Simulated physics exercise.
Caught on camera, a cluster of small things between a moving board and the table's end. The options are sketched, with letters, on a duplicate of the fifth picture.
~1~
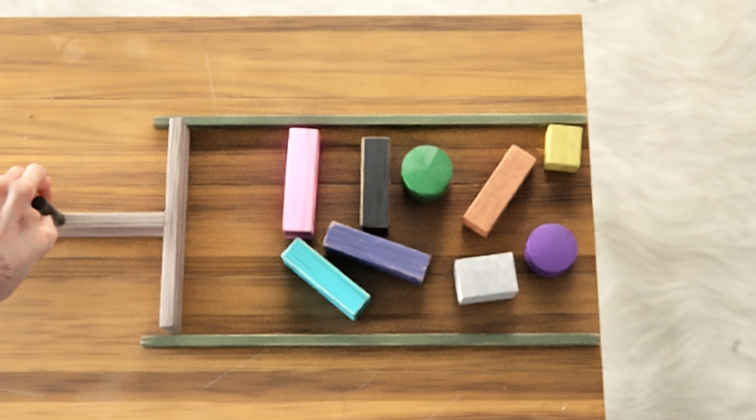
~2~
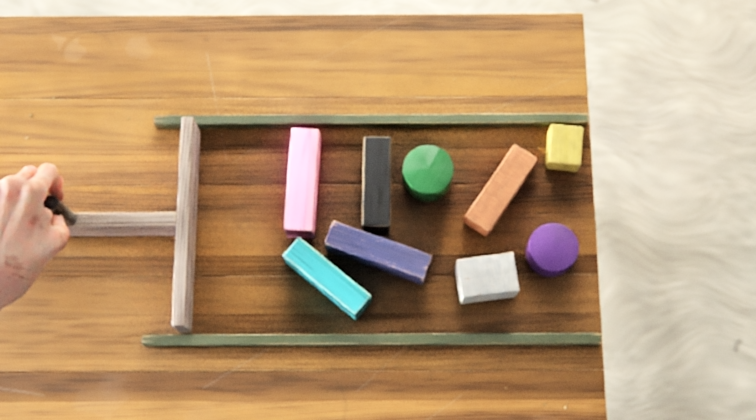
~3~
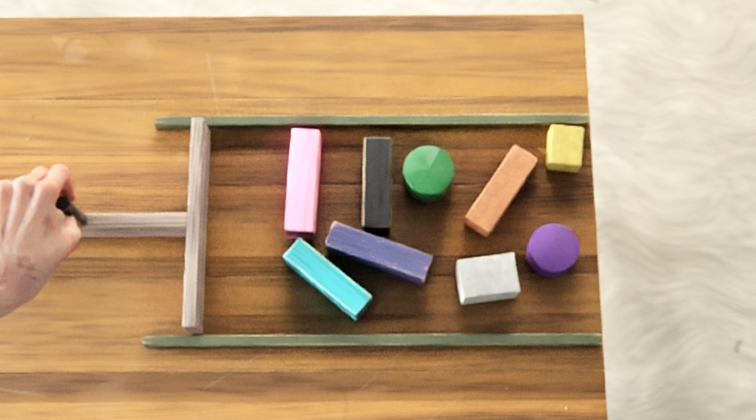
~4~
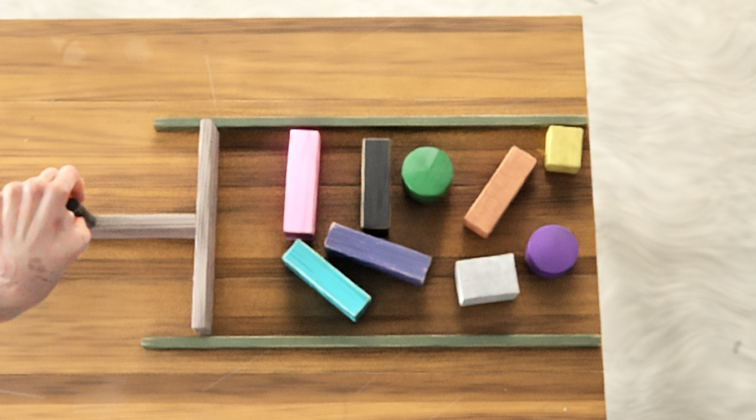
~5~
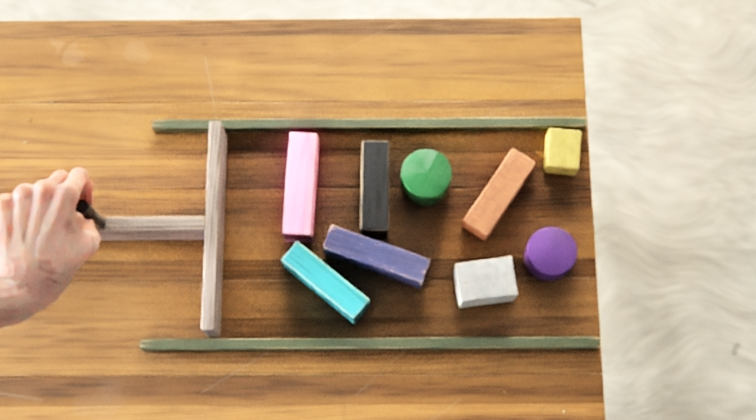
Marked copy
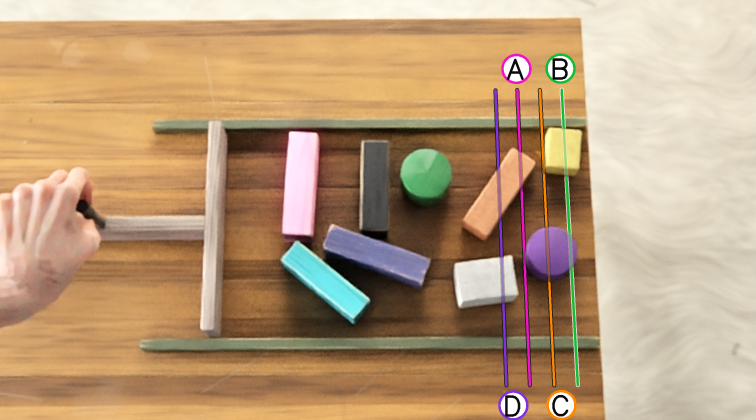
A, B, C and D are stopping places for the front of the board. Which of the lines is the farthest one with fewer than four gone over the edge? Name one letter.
Stop at D.
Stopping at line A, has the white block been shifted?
Yes.
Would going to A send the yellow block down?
Yes.
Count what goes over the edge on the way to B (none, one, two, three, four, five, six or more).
By then, six or more.
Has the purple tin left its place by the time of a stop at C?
Yes.
On the marked copy, A at (523, 232); B at (569, 232); C at (547, 232); D at (501, 232).
Following D. Soon after the start, board (317, 222); turquoise stick (362, 291); black stick (379, 186).
Later, board (420, 222); purple tin (555, 253); orange bar (521, 209).
In the end, board (499, 221); yellow block over the edge; purple tin over the edge; two fallen.
As for the rest, A drops five; B drops seven; C drops five.
